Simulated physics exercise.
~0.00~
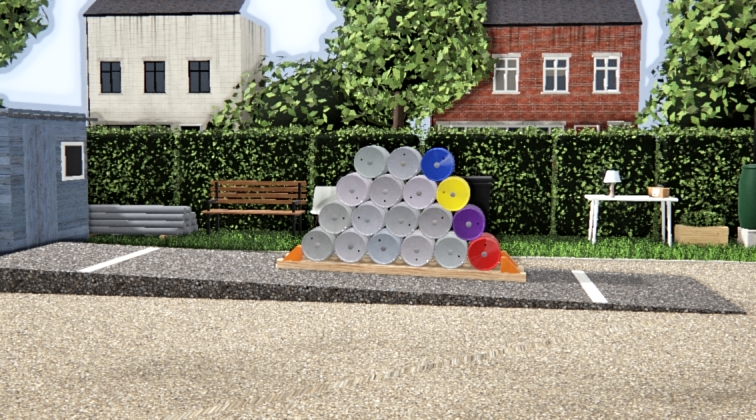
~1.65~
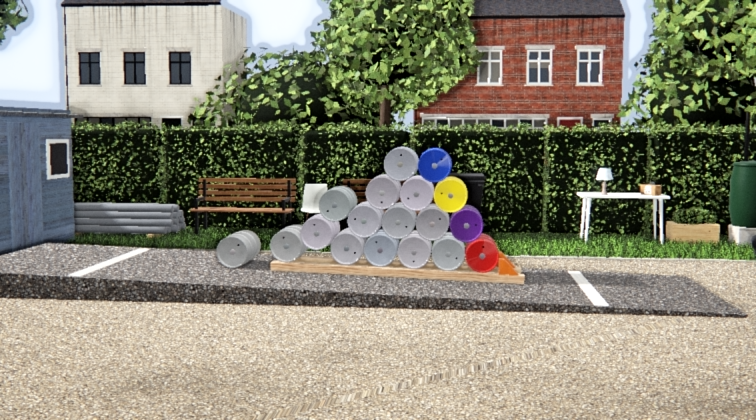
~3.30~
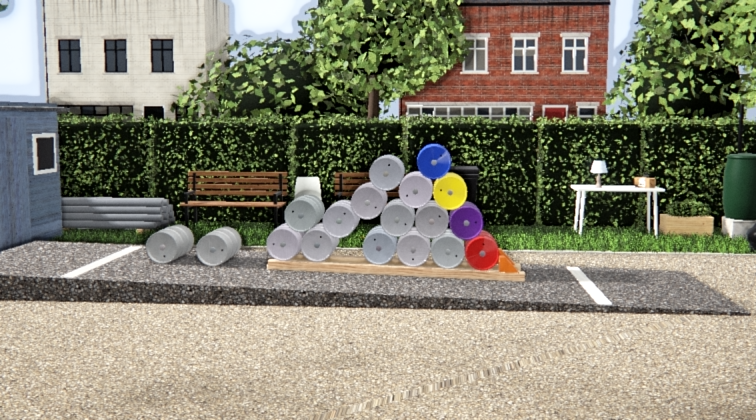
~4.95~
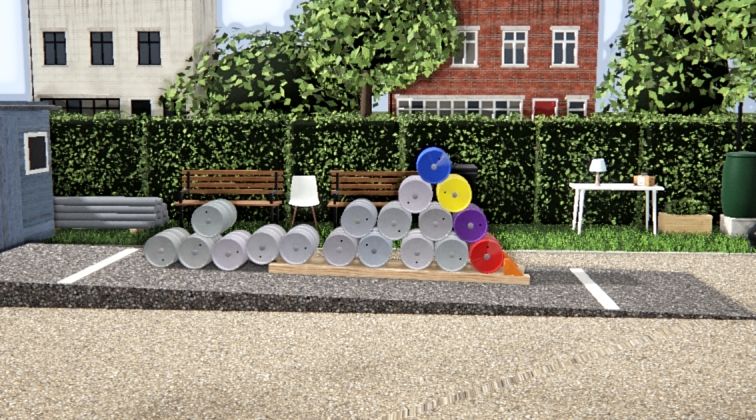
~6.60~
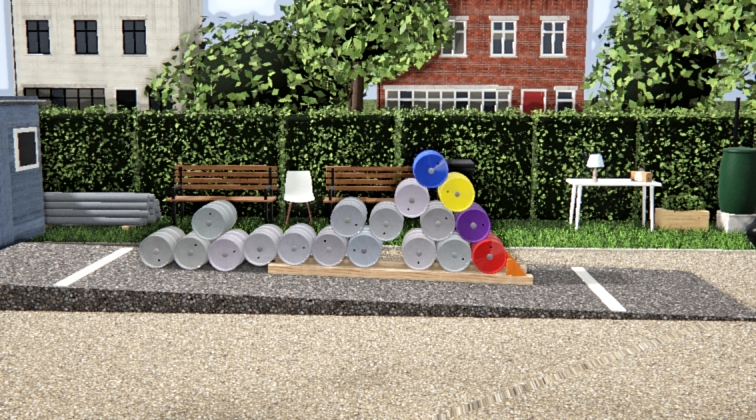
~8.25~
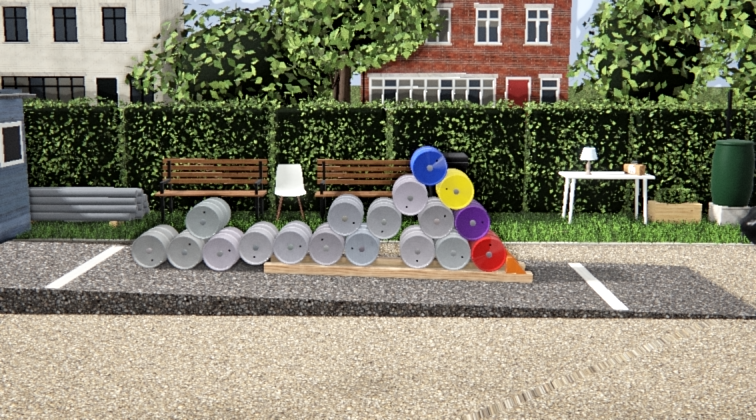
On a gravelly yard, stacked kegs spill leftward while the four coloured ones stay stacked.
